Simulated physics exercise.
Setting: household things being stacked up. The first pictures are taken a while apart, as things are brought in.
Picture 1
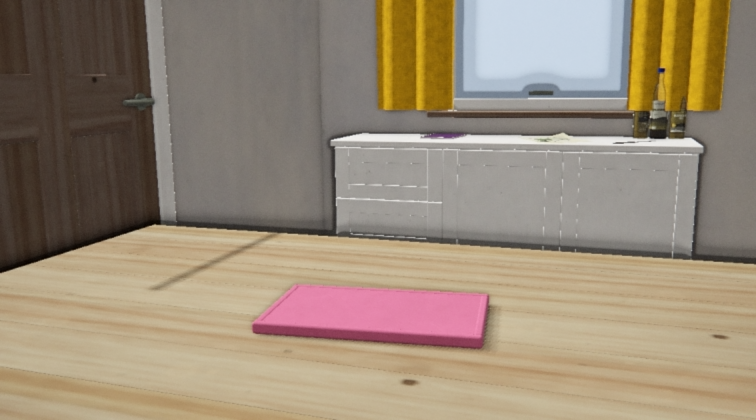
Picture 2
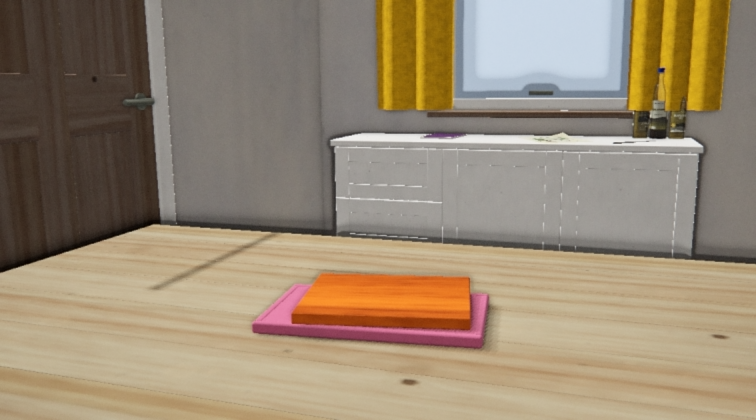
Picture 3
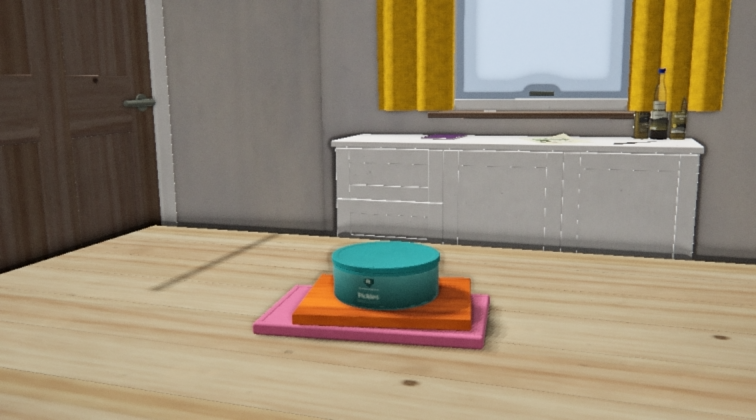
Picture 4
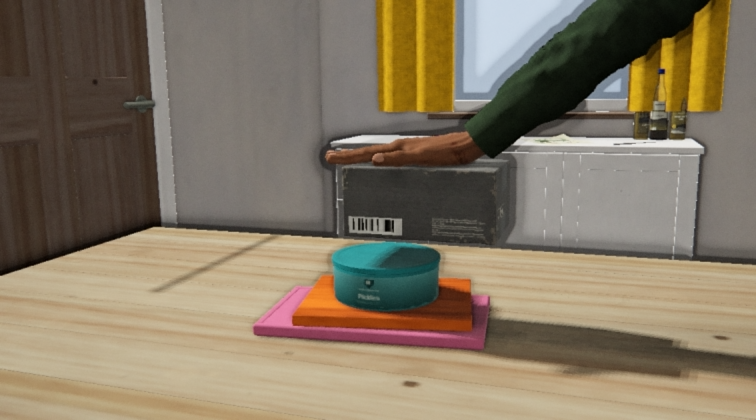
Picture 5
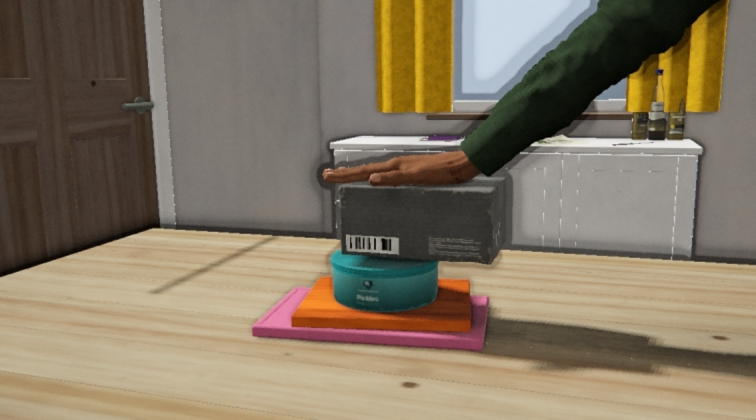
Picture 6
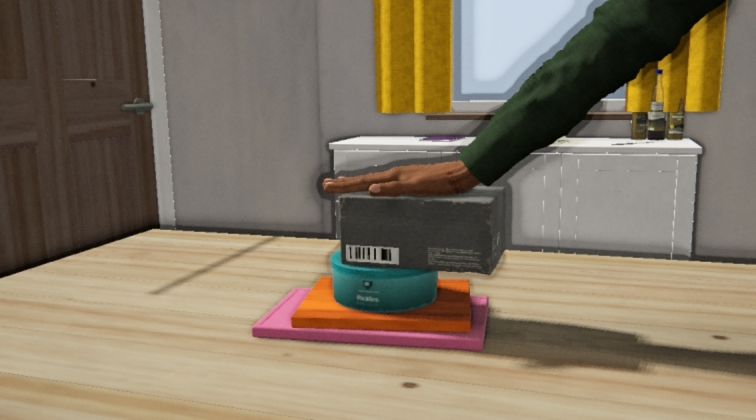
A hand lowering a grey box onto a turquoise tub stacked on an orange board and a pink board.
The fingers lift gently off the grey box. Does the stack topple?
The pile will be okay.
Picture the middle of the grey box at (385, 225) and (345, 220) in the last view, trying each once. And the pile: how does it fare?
Try one: Stable. Try two: Stable.
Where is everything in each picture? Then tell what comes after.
In the first frame, the last thing is not in view yet.
In the second frame, the last thing is not in view yet; orange board (387, 299).
In the third frame, the last thing is not in view yet.
The fourth frame shows on its way; grey box (429, 198); turquoise tub (386, 275).
The fifth frame shows on its way; grey box (425, 216); orange board (387, 301).
The sixth frame shows set down, still held; grey box (425, 225).
Then, 0.60 s on from there, no change.
Then, 1.60 s on from there, grey box resting near (425, 225).
In the end, all 4 unmoved. The pile keeps its balance.
